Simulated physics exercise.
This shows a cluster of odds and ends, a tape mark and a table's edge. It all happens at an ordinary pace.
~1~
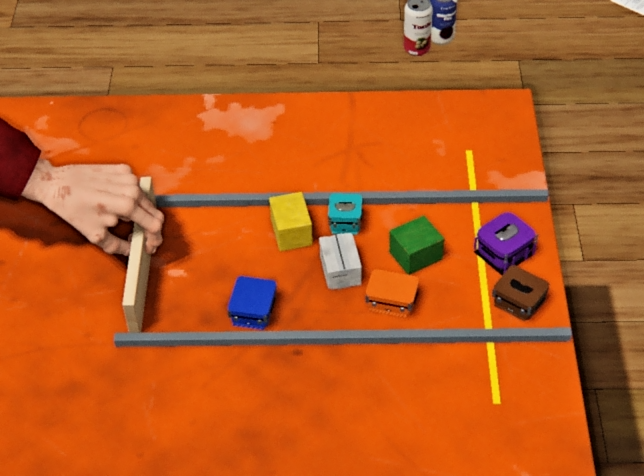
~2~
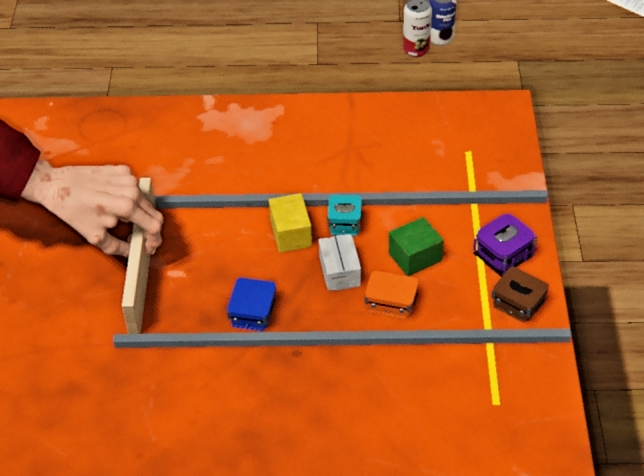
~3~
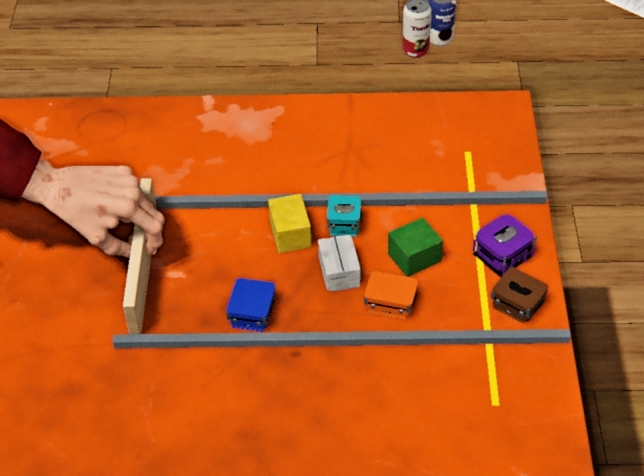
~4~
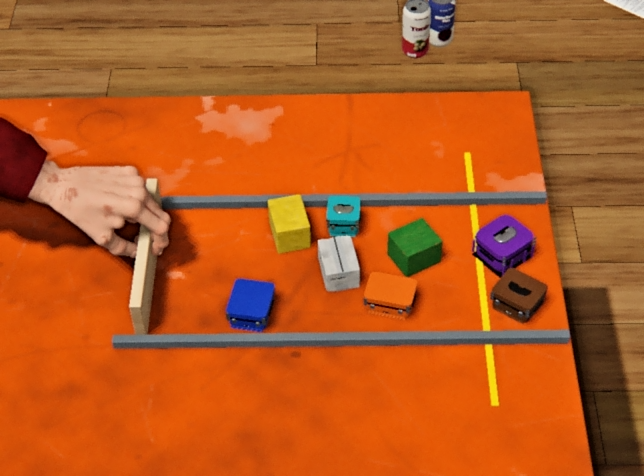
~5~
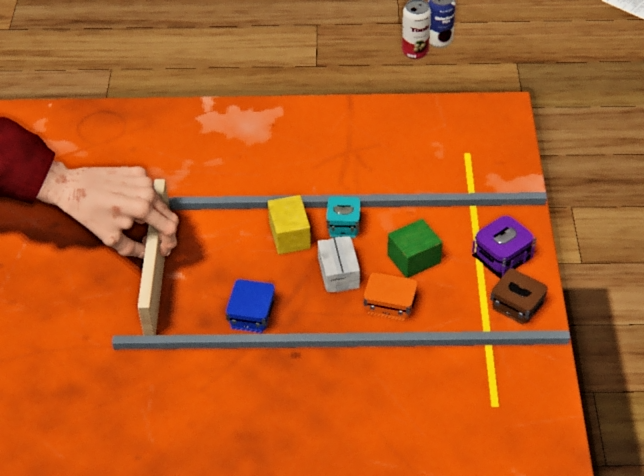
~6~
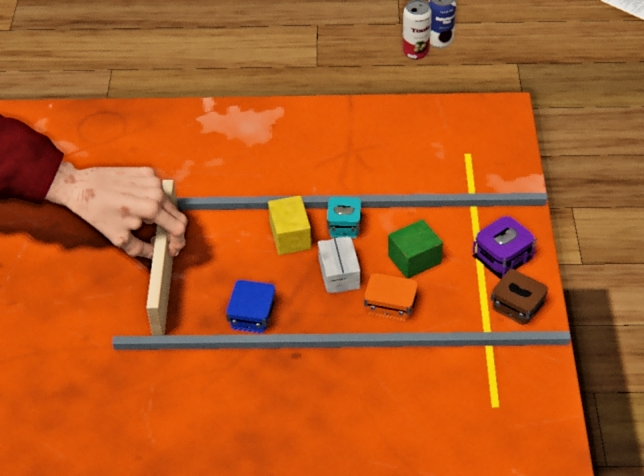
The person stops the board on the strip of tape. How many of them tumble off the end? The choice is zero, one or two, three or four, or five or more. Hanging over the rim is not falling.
The number that fall off is one or two.
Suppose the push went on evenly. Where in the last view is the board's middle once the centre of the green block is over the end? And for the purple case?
At (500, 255) for the green block; at (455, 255) for the purple case.
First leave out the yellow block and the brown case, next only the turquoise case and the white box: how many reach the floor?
First 1, then 1.
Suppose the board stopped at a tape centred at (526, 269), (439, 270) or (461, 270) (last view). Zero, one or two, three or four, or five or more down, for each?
In that order: At least five; none at all; 1 or 2.
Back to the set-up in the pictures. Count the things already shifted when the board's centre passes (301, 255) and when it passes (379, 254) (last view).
At the one place 3, at the other 6.
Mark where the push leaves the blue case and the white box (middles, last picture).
About (505, 303), and the other about (498, 265).
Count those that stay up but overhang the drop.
1 of them.
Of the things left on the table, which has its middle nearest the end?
That is the orange case.
Early on, none off yet; brown case at rest near (519, 298); purple case at rest near (504, 246); green block at rest near (415, 249).
A while later, none off yet; brown case at rest near (519, 298); purple case at rest near (504, 246); green block travelled a little near (434, 250).
Finally, the number that fall off is one or two; lost, purple case and brown case.
